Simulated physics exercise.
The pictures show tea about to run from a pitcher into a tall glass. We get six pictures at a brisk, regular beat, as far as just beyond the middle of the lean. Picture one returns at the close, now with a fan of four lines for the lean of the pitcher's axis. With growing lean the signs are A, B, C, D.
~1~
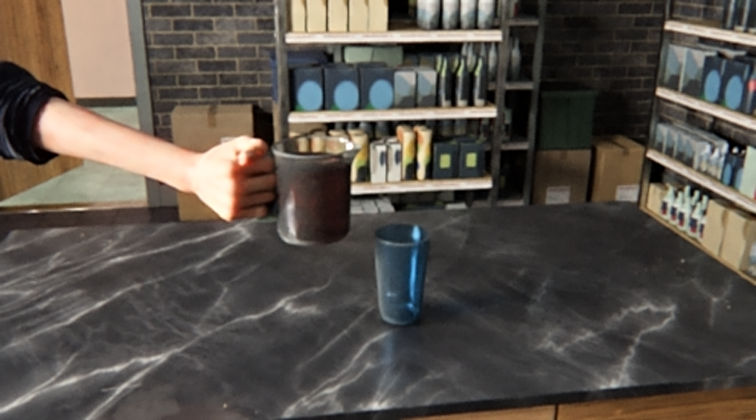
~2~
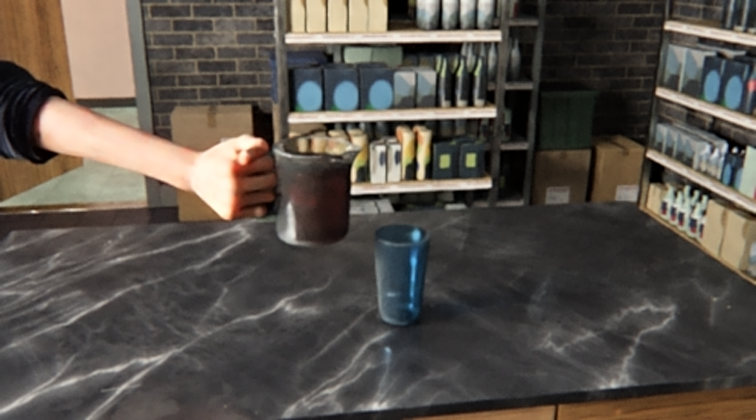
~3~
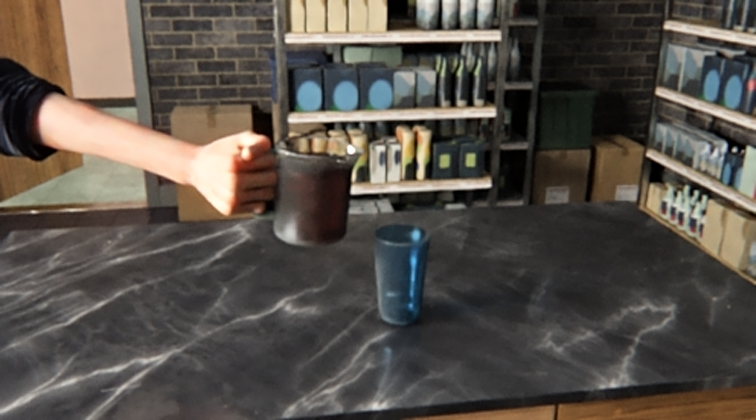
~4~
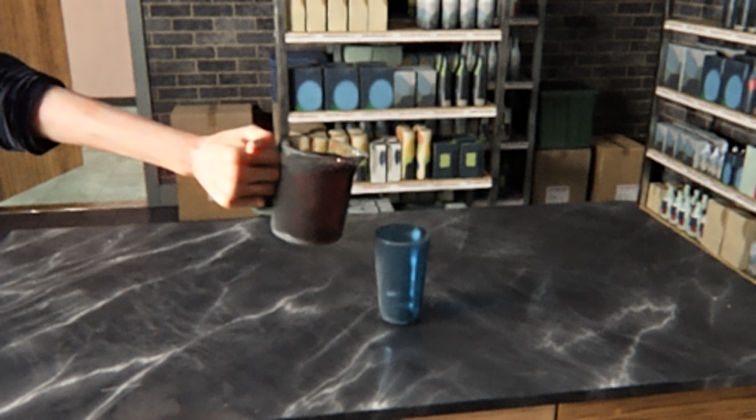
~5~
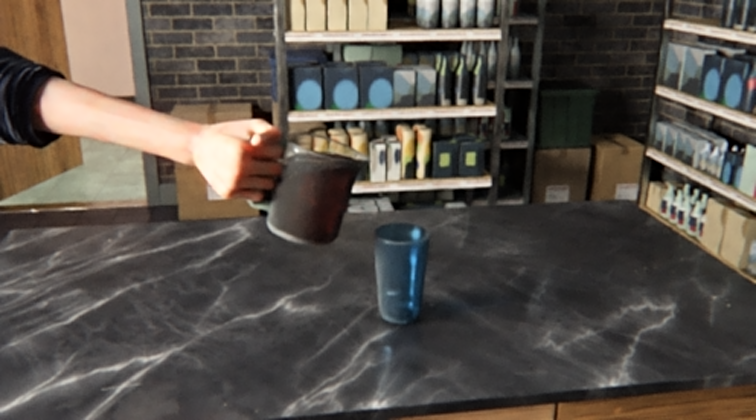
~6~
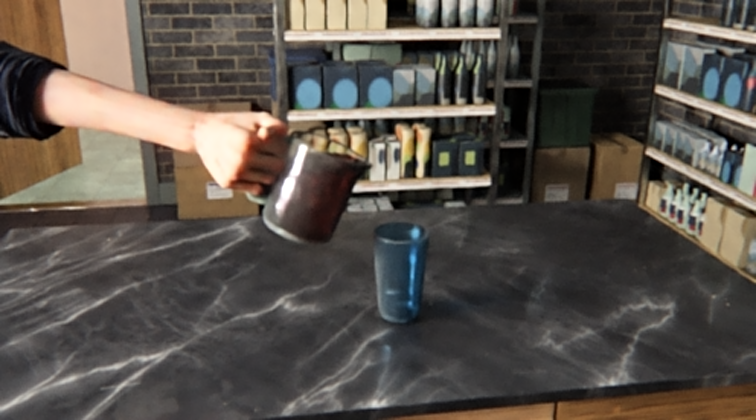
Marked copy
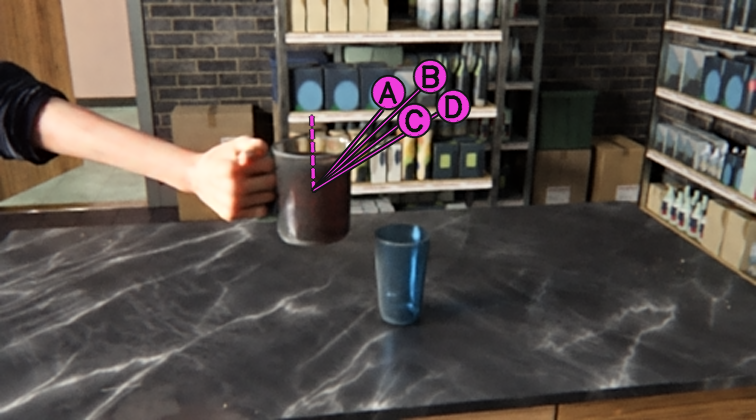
A hand held a dark pitcher upright above a marble counter, up and to the left of a tall blue glass, then gradually tilted it to the right while the glass stayed still.
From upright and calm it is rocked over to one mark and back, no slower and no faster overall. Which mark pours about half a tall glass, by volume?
The answer is line C.
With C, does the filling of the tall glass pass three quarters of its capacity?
No.
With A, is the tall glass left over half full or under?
Under half.
On the marked copy, A at (381, 110); B at (419, 89); C at (397, 126); D at (437, 113).
With A, the tall glass ends with about 25 % of what it can hold.
With B, the tall glass ends with about 37 % of what it can hold.
With C, the tall glass ends with about 49 % of what it can hold.
With D, the tall glass ends with about 61 % of what it can hold.
